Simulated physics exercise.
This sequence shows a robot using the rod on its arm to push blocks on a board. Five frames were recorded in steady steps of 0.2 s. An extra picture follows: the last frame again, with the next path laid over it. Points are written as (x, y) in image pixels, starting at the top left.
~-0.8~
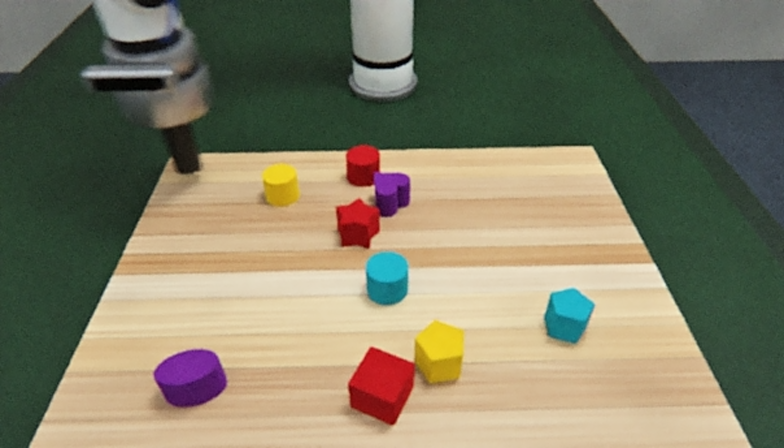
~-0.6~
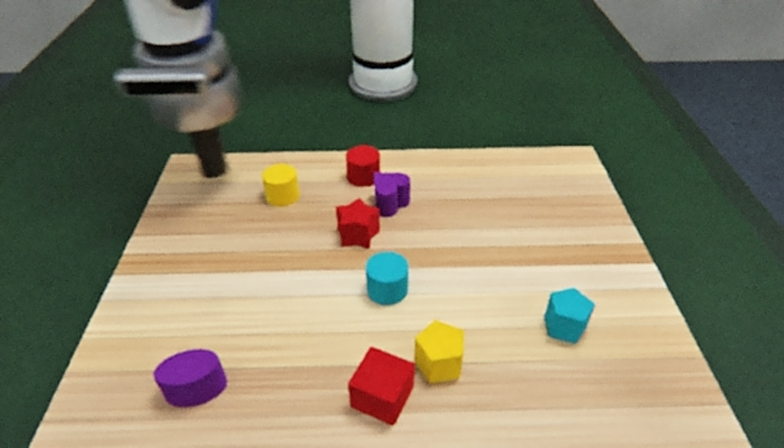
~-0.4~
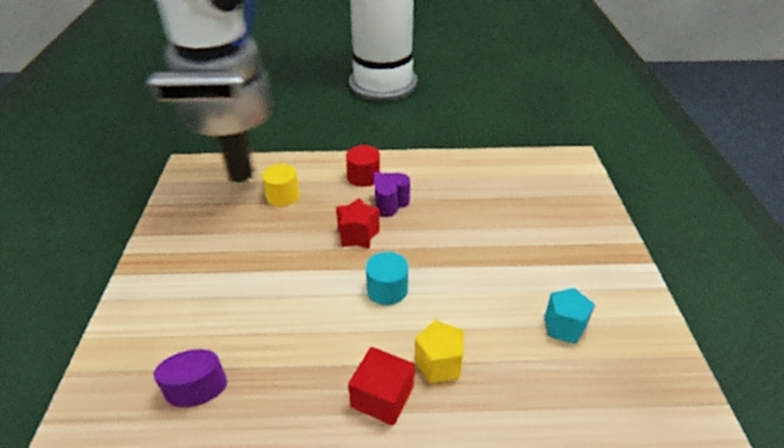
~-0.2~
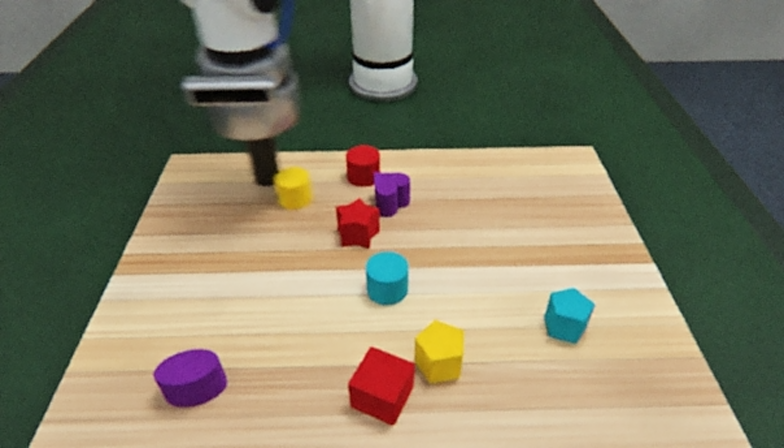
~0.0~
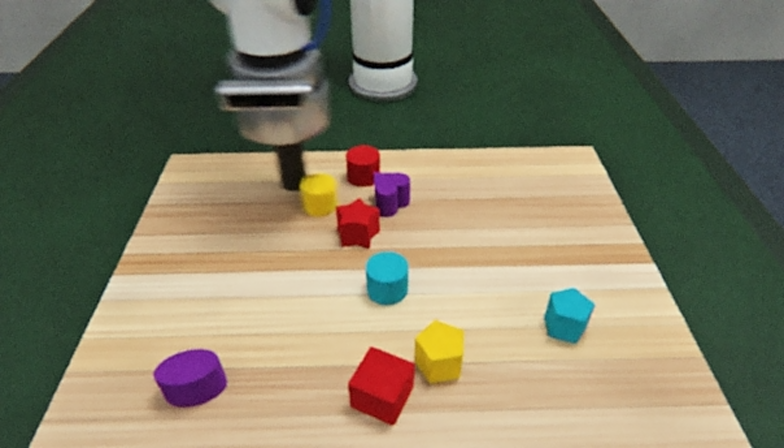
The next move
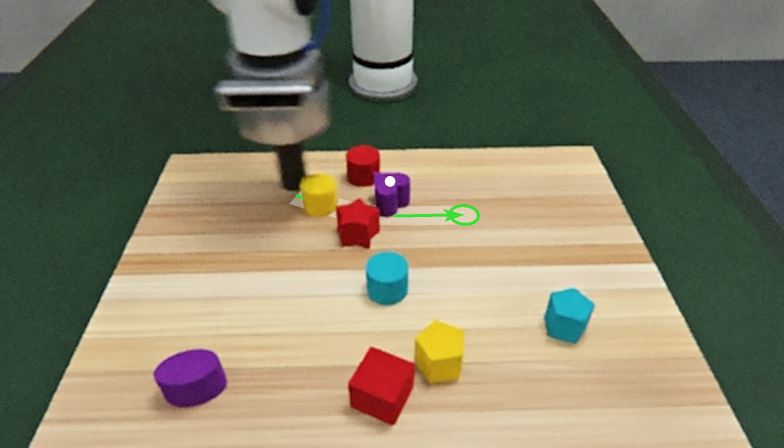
A robot arm moved its dark rod rightward along the back of a wooden board, then pushed the yellow cylinder a short way right, toward the red star-shaped block, while the other blocks stayed still.
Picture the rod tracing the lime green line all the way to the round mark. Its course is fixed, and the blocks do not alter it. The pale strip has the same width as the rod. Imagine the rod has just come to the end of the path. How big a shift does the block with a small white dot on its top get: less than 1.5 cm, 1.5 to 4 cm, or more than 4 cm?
It ends farther than 4 cm from its spot.
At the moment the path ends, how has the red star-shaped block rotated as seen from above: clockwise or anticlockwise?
It ends up turned clockwise.
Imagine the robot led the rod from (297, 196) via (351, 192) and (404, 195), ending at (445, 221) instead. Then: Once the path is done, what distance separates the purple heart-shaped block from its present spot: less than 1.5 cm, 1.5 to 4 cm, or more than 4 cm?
My answer is that it shifts over 4 cm.
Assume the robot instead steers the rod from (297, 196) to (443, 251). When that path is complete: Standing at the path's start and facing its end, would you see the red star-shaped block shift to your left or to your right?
Off to the right side.
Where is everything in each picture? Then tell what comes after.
In the first picture, rod's lower end at (189, 167); yellow cylinder at (279, 173); red star-shaped block at (356, 212); red cylinder at (363, 154); purple heart-shaped block at (390, 181).
In the second picture, rod at (215, 171); blocks still.
In the third picture, rod at (241, 175); blocks still.
In the fourth picture, rod at (268, 179); yellow cylinder at (292, 176).
In the fifth picture, rod at (295, 183); yellow cylinder at (318, 183); red star-shaped block at (356, 212); red cylinder at (363, 154); purple heart-shaped block at (390, 181).
Drawn move, from (297, 196) via (347, 210) and (405, 216), ending at (464, 215); the dot is on the purple heart-shaped block.
What follows on the original path. One third of the way, rod at (347, 198); yellow cylinder at (370, 201); red star-shaped block at (369, 224), turned 30° clockwise; purple heart-shaped block at (393, 181).
Two thirds of the way, rod at (406, 203); yellow cylinder at (411, 214); red star-shaped block at (376, 231), turned 65° clockwise; purple heart-shaped block at (421, 176), turned 70° anticlockwise.
At the end, rod at (466, 202); yellow cylinder at (413, 214); red star-shaped block at (376, 231), turned 65° clockwise; red cylinder still; purple heart-shaped block at (427, 174), turned 90° anticlockwise.
